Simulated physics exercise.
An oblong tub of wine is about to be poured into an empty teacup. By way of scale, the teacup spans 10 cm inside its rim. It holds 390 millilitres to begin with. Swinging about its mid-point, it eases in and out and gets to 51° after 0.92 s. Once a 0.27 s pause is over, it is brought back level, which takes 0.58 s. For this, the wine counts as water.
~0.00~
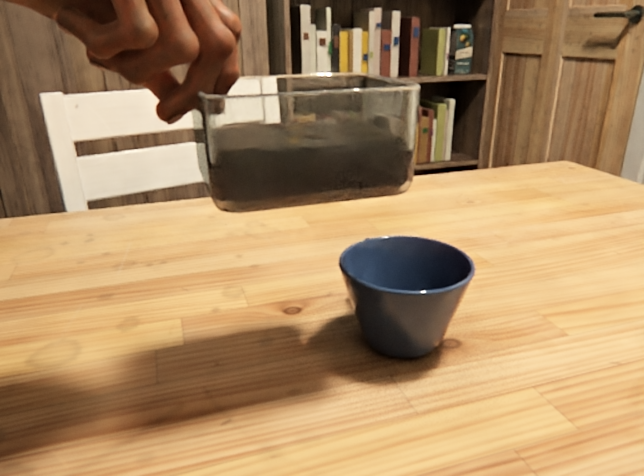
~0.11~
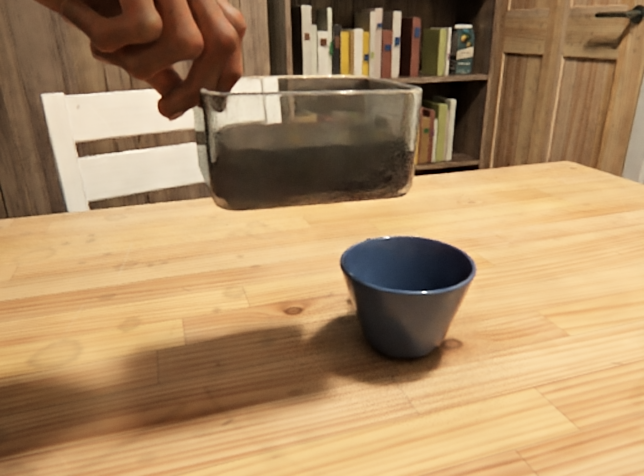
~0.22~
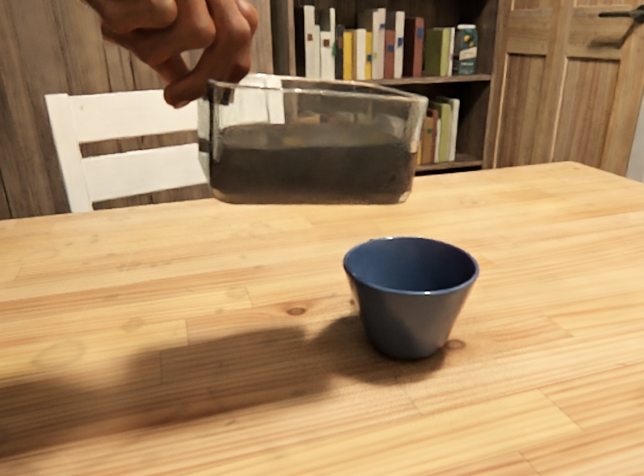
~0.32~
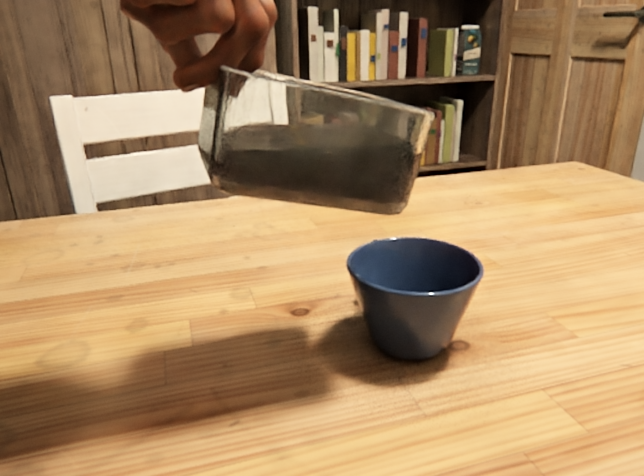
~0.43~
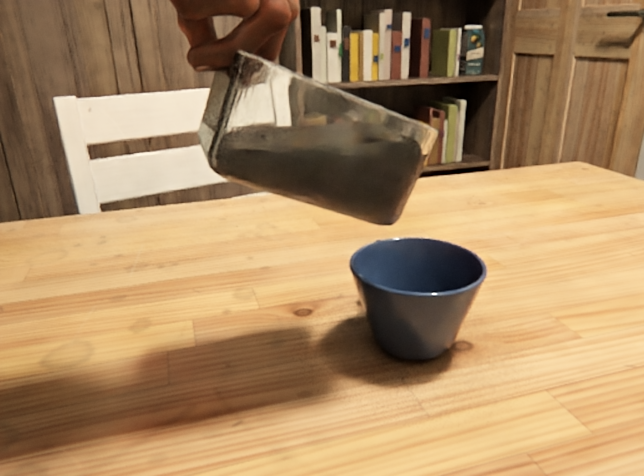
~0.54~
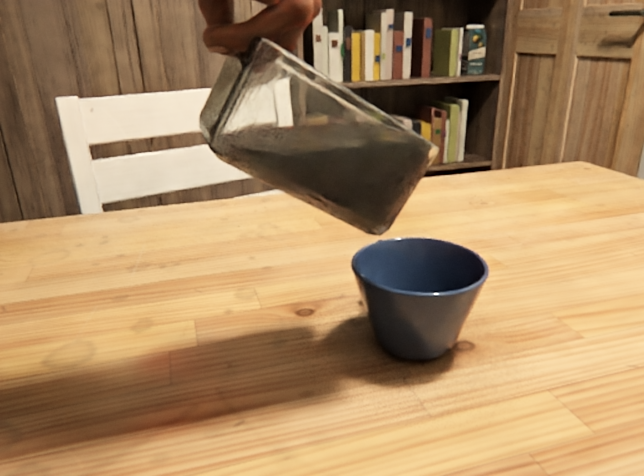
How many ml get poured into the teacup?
About 170 ml.
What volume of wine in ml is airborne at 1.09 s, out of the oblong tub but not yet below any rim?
Volume in flight: Around 70 ml.
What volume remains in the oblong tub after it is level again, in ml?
I'd say some 200 ml.
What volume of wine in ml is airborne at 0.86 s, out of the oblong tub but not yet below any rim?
Around 60 ml at that moment.
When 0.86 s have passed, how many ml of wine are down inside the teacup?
Some 50 ml.
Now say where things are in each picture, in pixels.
It leans 0°; its right rim is at (389, 83); the wine meets the walls at (225, 138) and (366, 130); the teacup's rim runs from (344, 273) to (463, 255), in the first frame.
It leans 2°; its right rim is at (391, 86); the wine meets the walls at (207, 140) and (367, 130), in the second frame.
It leans 7°; its right rim is at (397, 95); the wine meets the walls at (222, 140) and (369, 131), in the third frame.
It leans 14°; its right rim is at (403, 108); the wine meets the walls at (212, 141) and (372, 132), in the fourth frame.
It leans 23°; its right rim is at (407, 124); the wine meets the walls at (229, 138) and (380, 130), in the fifth frame.
It leans 32°; its right rim is at (407, 140); the wine meets the walls at (232, 138) and (387, 131), in the sixth frame.
By 0.86 s the tilt is 50° and the teacup has 50 ml, the oblong tub 280 ml, and 0 ml is on the table.
By 1.09 s the tilt is 51° and the teacup has 100 ml, the oblong tub 220 ml, and 5 ml is on the table.
By 1.33 s the tilt is 44° and the teacup has 165 ml, the oblong tub 200 ml, and 30 ml is on the table.
By 1.60 s the tilt is 10° and the teacup has 170 ml, the oblong tub 200 ml, and 30 ml is on the table.
At rest the teacup has 170 ml, the oblong tub 200 ml, and 30 ml is on the table.
